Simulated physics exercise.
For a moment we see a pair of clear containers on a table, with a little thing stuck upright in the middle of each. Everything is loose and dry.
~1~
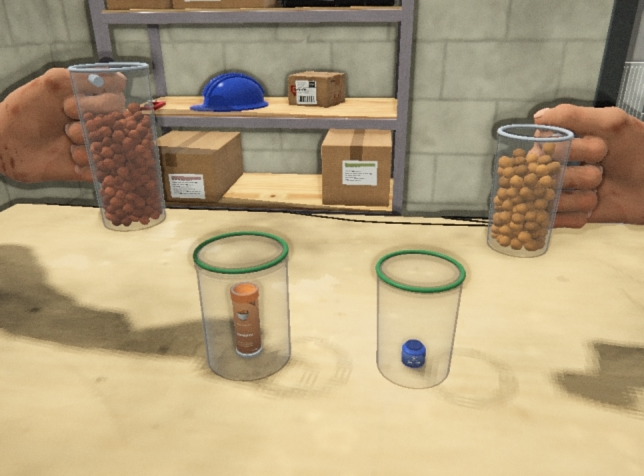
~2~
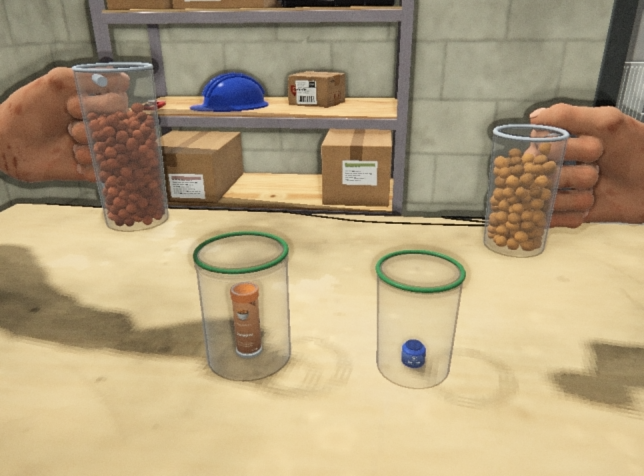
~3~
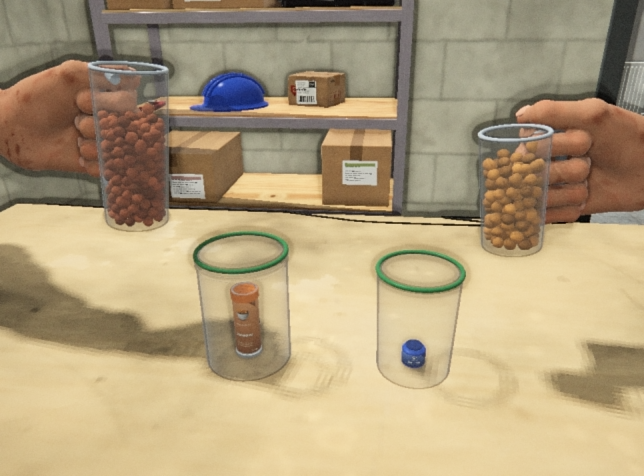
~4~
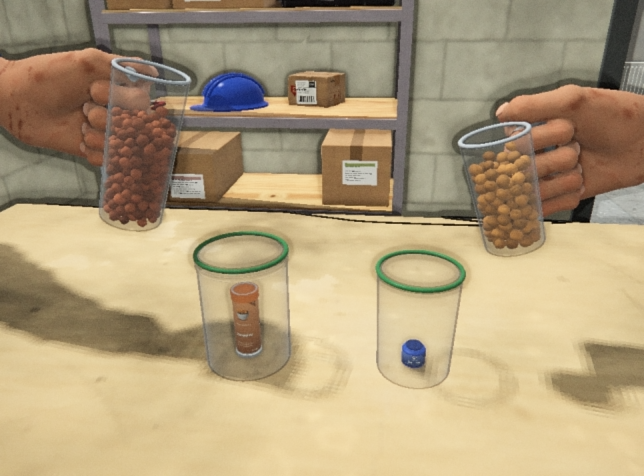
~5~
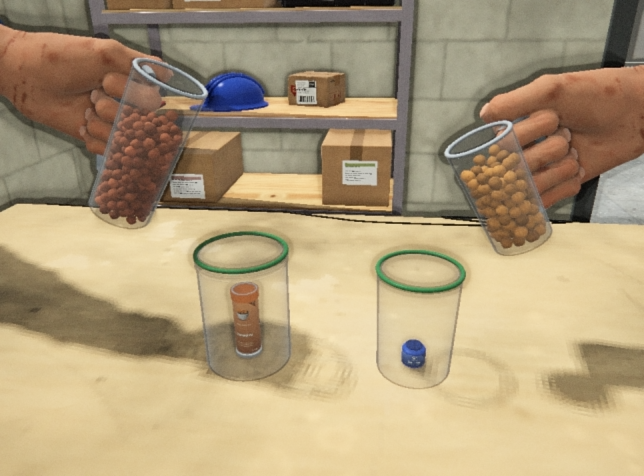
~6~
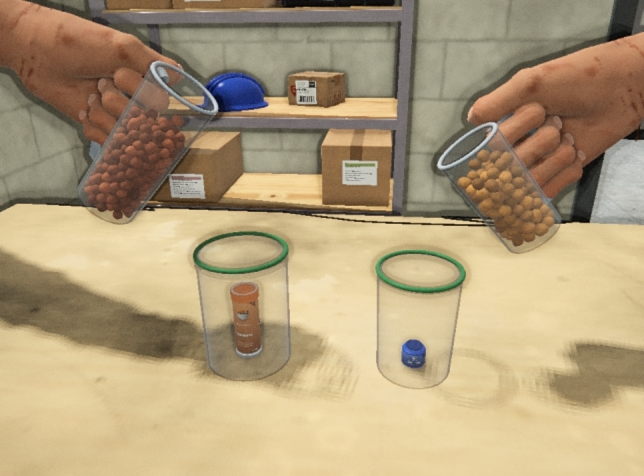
Two hands held clear cups of dark red pellets and light brown balls above a table, then tilted them inward toward two clear containers, one holding a small orange-brown tin and the other something blue.
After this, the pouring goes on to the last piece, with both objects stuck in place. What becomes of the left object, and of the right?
Left object: Stays visible. Right object: Vanishes.
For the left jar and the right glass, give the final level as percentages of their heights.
About 50 per cent on the left and 45 on the right.
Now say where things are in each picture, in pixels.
The first picture shows small tin in the left jar (247, 320), reaching well over half way up; left cup (123, 148), three quarters full of clay pellets; small bottle in the right glass (414, 352), a quarter of its height or less; right cup (525, 192), three quarters full of roasted chickpeas.
The second picture shows left cup (126, 148), upright; right cup (521, 191), upright.
The third picture shows left cup (134, 148), tipped 6°; right cup (513, 191), tipped 6°.
The fourth picture shows left cup (141, 149), tipped 17°; right cup (505, 191), tipped 17°.
The fifth picture shows left cup (144, 149), tipped 29°; right cup (501, 191), tipped 29°.
The sixth picture shows small tin in the left jar (247, 320); left cup (144, 149), tipped 41°; small bottle in the right glass (414, 352); right cup (501, 191), tipped 41°.
Then, 0.44 s later than the last frame, left jar empty, all of its cupful still in the cup; right glass empty, all of its cupful still in the cup.
Then, 0.83 s later than the last frame, left jar nearly empty, the larger part of its cupful still in the cup; right glass nearly empty, roughly two thirds of its cupful still in the cup.
Then, 1.16 s later than the last frame, left jar a third full, none of its cupful still in the cup; right glass a third full, none of its cupful still in the cup.
When it is over, left jar half full (surface near (245, 303)), nothing beside it; right glass half full (surface near (416, 324)), nothing beside it; the left thing is still showing; the right thing is covered.
